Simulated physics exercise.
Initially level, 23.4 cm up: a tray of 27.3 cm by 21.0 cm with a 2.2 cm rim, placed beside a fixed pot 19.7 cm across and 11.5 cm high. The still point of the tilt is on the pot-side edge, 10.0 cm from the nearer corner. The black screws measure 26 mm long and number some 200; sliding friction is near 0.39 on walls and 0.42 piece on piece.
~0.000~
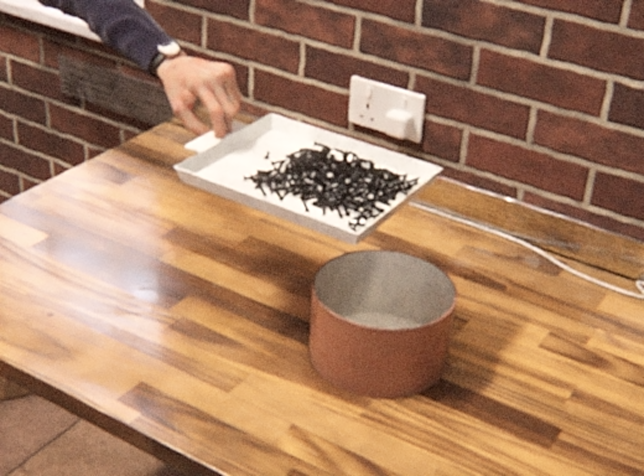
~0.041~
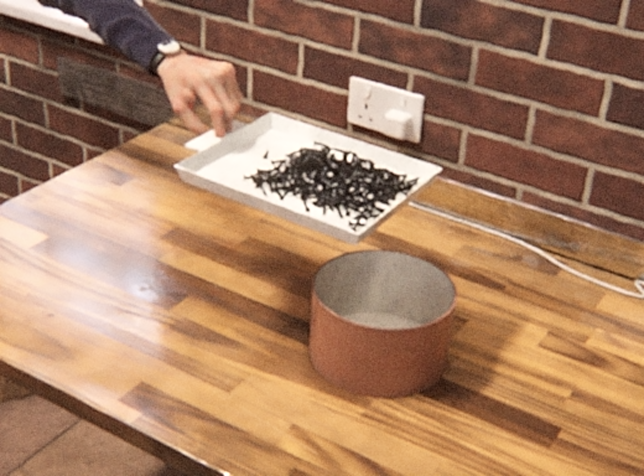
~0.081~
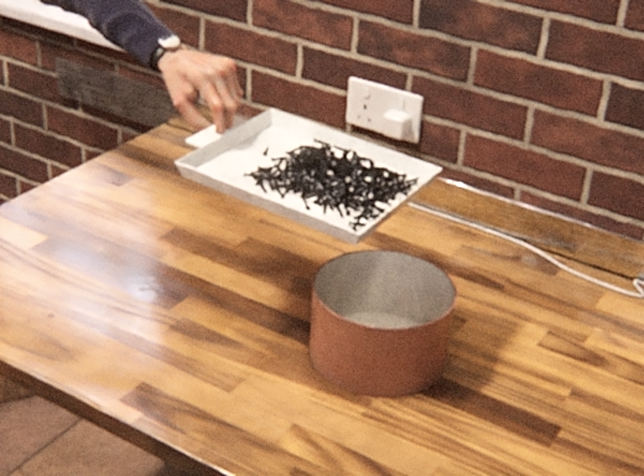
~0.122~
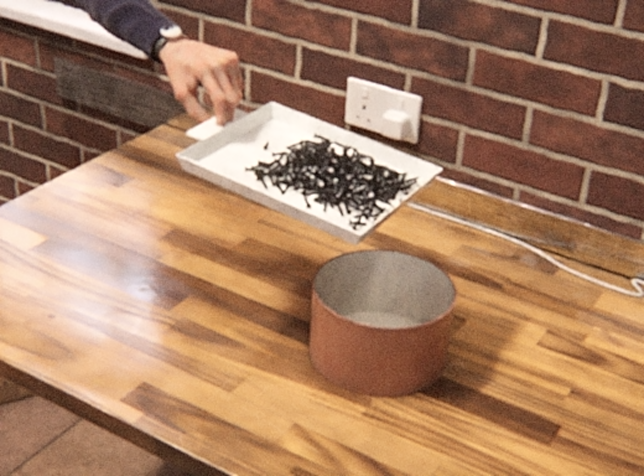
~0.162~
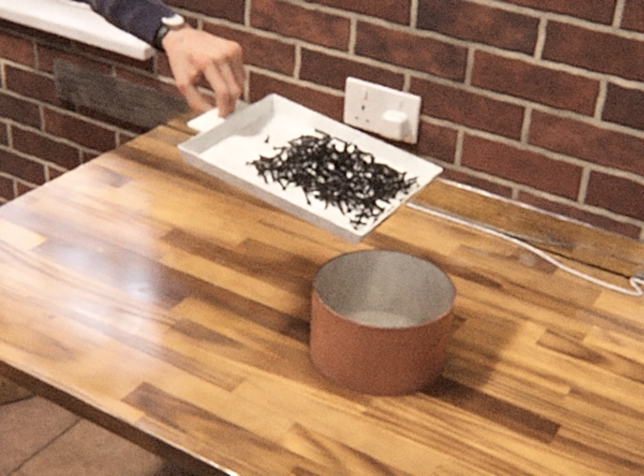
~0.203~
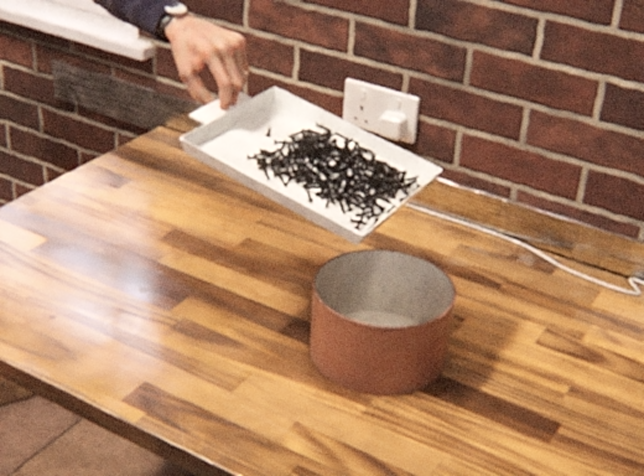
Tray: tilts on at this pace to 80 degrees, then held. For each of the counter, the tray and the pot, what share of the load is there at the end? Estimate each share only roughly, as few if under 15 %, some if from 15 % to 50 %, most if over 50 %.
Roughly: Counter some, tray few, pot most.
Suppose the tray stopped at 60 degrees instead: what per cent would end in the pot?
I'd say close to 20 percent.
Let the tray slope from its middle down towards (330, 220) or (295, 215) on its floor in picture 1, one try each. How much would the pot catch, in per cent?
50 and 50 %.
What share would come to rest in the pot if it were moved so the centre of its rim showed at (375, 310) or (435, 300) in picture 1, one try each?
Some 65 and 90 per cent.
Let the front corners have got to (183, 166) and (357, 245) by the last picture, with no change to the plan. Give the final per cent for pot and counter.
That works out as pot 45 and counter 55.
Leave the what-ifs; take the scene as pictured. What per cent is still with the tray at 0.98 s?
About 95%.
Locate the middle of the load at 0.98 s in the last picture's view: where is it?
Somewhere about (405, 196) in the last view.
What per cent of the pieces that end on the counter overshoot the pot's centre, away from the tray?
About 90 %.
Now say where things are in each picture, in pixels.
The first picture shows tray tilt 0 degrees, front corners at (182, 166) and (356, 229); middle of the pieces at (331, 178); pot at (385, 287).
The second picture shows tray tilt 1 degrees, front corners at (183, 165) and (357, 229); middle of the pieces at (331, 178).
The third picture shows tray tilt 2 degrees, front corners at (183, 162) and (358, 230); middle of the pieces at (331, 176).
The fourth picture shows tray tilt 4 degrees, front corners at (185, 155) and (359, 230), lowest corner right front; middle of the pieces at (331, 173).
The fifth picture shows tray tilt 7 degrees, front corners at (186, 147) and (360, 230), lowest corner right front; middle of the pieces at (332, 170).
The sixth picture shows tray tilt 10 degrees, front corners at (188, 139) and (361, 230), lowest corner right front; middle of the pieces at (333, 167); pot at (385, 286). Its pace works out near 70 degrees a second.
After 0.67 s, tilt 44 degrees; the tray holds 100 %, the pot 0 %.
After 0.98 s, tilt 66 degrees; the tray holds 95 %, the pot 0 %.
Then, at 1.39 s, tilt 80 degrees; the tray holds 30 %, the pot 25 %.
By 2.8 s all is still; counter 25 %, tray 5 %, pot 70 %.
